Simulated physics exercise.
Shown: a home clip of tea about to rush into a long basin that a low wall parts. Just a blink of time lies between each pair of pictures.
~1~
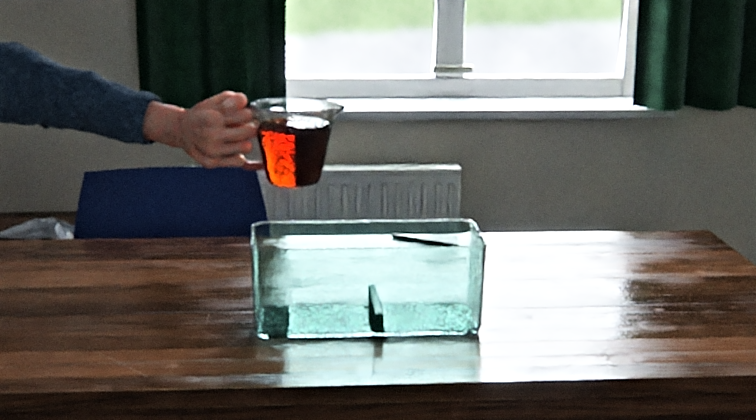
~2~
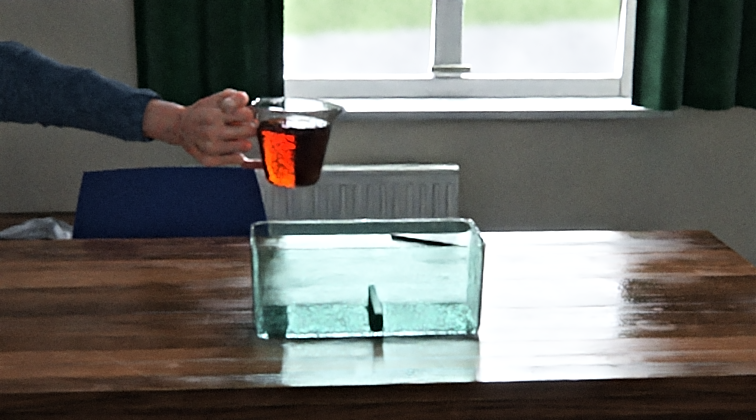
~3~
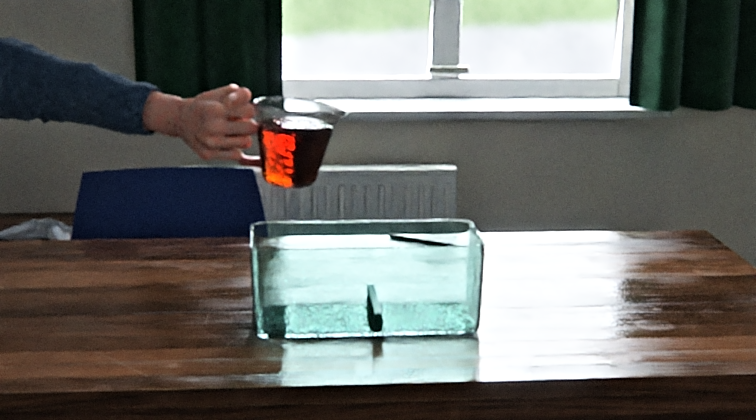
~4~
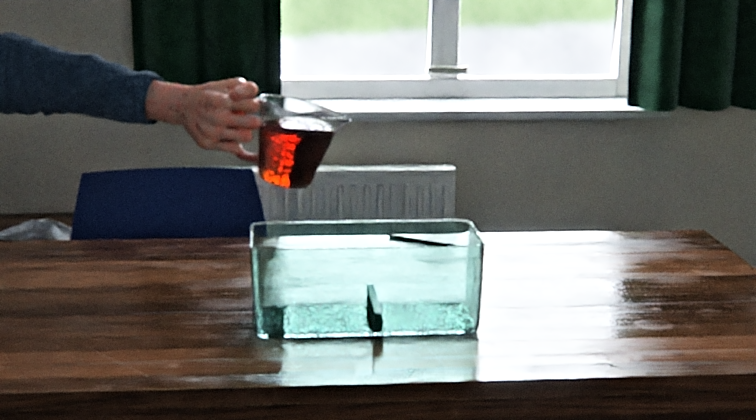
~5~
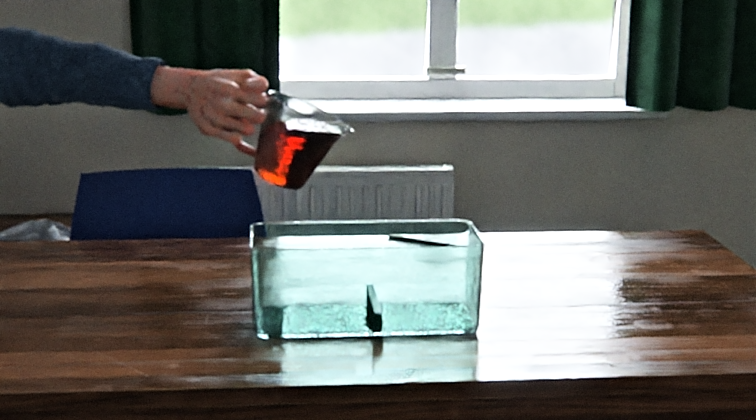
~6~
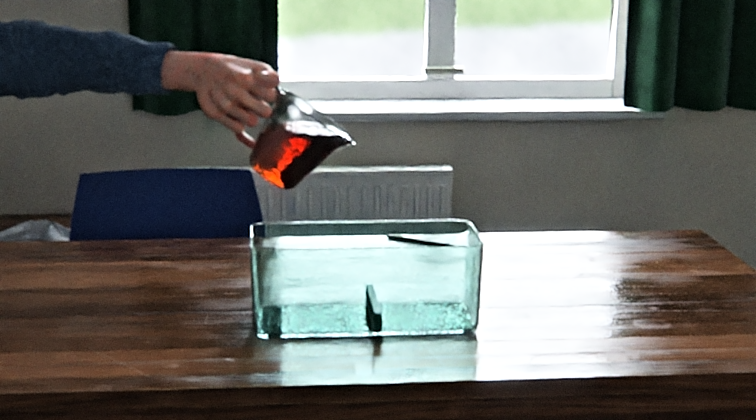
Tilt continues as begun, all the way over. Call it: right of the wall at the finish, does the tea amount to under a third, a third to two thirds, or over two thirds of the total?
A third to two thirds of the total.
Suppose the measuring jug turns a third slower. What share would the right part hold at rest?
I'd say close to 65 %.
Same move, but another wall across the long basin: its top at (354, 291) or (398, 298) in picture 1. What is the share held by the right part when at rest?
In order, some 80 and 20 in a hundred.
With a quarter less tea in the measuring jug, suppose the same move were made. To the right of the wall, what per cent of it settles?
Near 35 parts in a hundred.
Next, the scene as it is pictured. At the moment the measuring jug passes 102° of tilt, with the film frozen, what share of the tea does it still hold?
About 35 per cent.
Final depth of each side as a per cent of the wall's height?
Some 40 per cent left and 40 right.
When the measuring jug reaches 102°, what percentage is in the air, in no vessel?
30 %.
A moment on, the measuring jug is tipped right over and 37 per cent is still to pour, 7 is left of the wall and 27 right of it.
Next, the measuring jug is tipped right over and 1 per cent is still to pour, 49 is left of the wall and 46 right of it.
Then the measuring jug is tipped right over and 0 per cent is still to pour, 52 is left of the wall and 46 right of it.
Later the measuring jug is tipped right over and 0 per cent is still to pour, 52 is left of the wall and 47 right of it.
In the end 52 per cent lies left of the wall, 47 right of it and 1 outside.
